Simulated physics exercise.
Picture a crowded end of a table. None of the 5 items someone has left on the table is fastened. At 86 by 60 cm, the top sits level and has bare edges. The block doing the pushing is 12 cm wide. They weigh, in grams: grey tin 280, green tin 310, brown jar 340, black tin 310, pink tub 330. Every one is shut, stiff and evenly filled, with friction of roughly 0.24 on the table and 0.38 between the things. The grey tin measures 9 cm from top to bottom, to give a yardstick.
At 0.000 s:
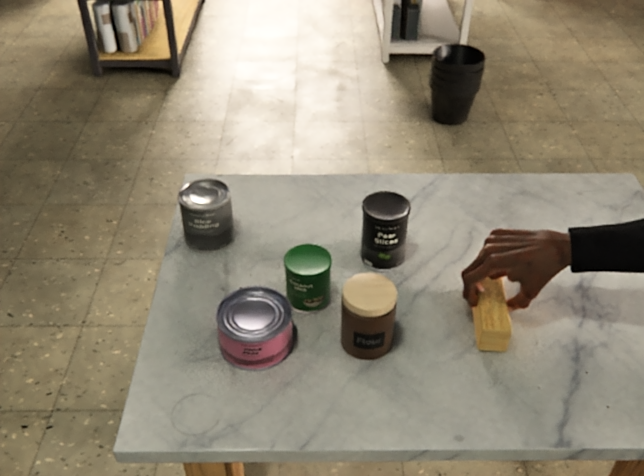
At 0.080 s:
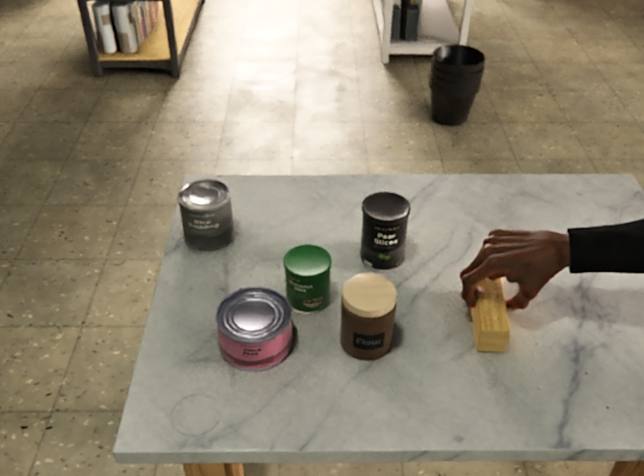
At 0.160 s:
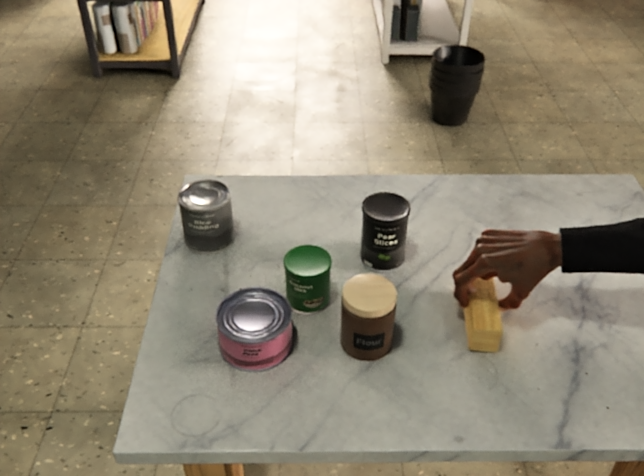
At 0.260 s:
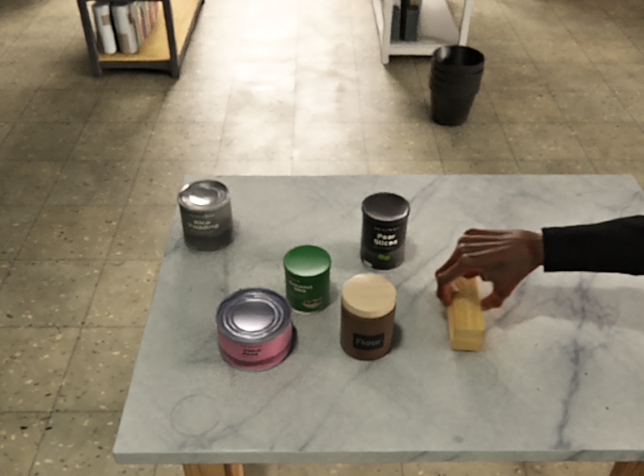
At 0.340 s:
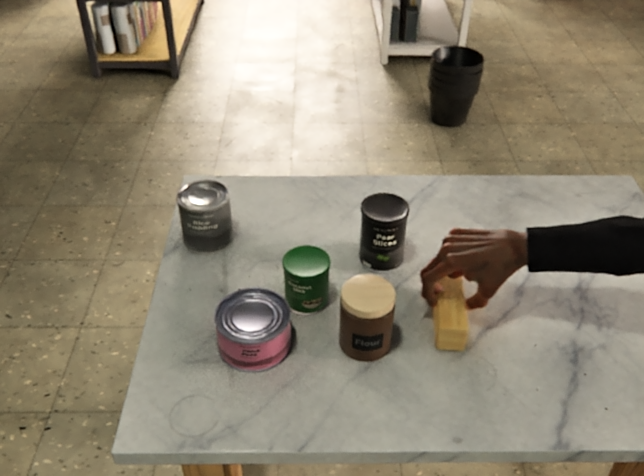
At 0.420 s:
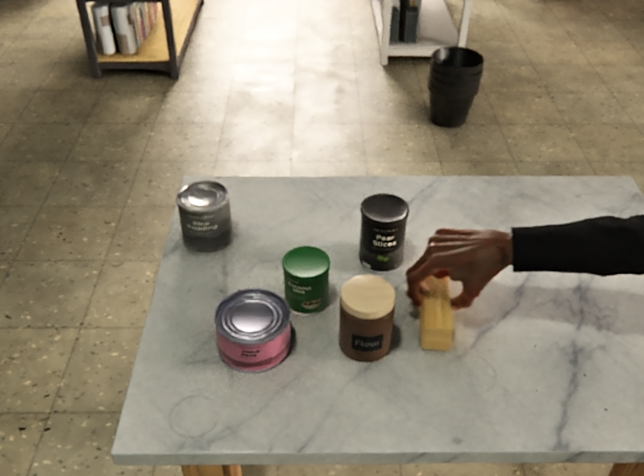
On a grey marble tabletop, five closed containers stand grouped: a grey tin, green tin, brown jar, black tin and pink tub. At the right, a dark-sleeved hand grips a yellowish block, first holding still, then sliding it left until it is close beside the brown jar, while the containers barely move.
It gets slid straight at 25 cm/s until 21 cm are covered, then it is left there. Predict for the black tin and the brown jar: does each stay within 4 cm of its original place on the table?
Black tin: Yes, it stays close. Brown jar: No, it goes further.
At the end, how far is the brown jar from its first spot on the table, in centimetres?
Start to finish, roughly 9 cm.
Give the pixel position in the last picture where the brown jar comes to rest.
About (300, 314).
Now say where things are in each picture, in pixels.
The first picture shows pusher on by 0 cm; black tin (384, 232); brown jar (368, 316).
The second picture shows pusher on by 0 cm; pink tub (255, 329); grey tin (207, 216).
The third picture shows pusher on by 1 cm; green tin (308, 280); pink tub (255, 329).
The fourth picture shows pusher on by 4 cm; grey tin (207, 217); green tin (308, 280).
The fifth picture shows pusher on by 6 cm; pink tub (254, 329); grey tin (206, 217).
The sixth picture shows pusher on by 8 cm; black tin (383, 234); brown jar (366, 319).
By 0.62 s, pusher on by 13 cm.
By 0.82 s, pusher on by 18 cm; brown jar 6 cm from its spot near (325, 316).
By 0.92 s, pusher on by 20 cm; brown jar 8 cm from its spot near (307, 315).
By 1.02 s, pusher on by 21 cm; brown jar 9 cm from its spot near (300, 314); pink tub 2 cm from its spot.
When it is over (1.4 s), not toppled but over 4 cm from the start, brown jar; the other 4 within 4 cm of the start. End places, in pixels of the last picture, black tin near (383, 234), brown jar near (300, 314).
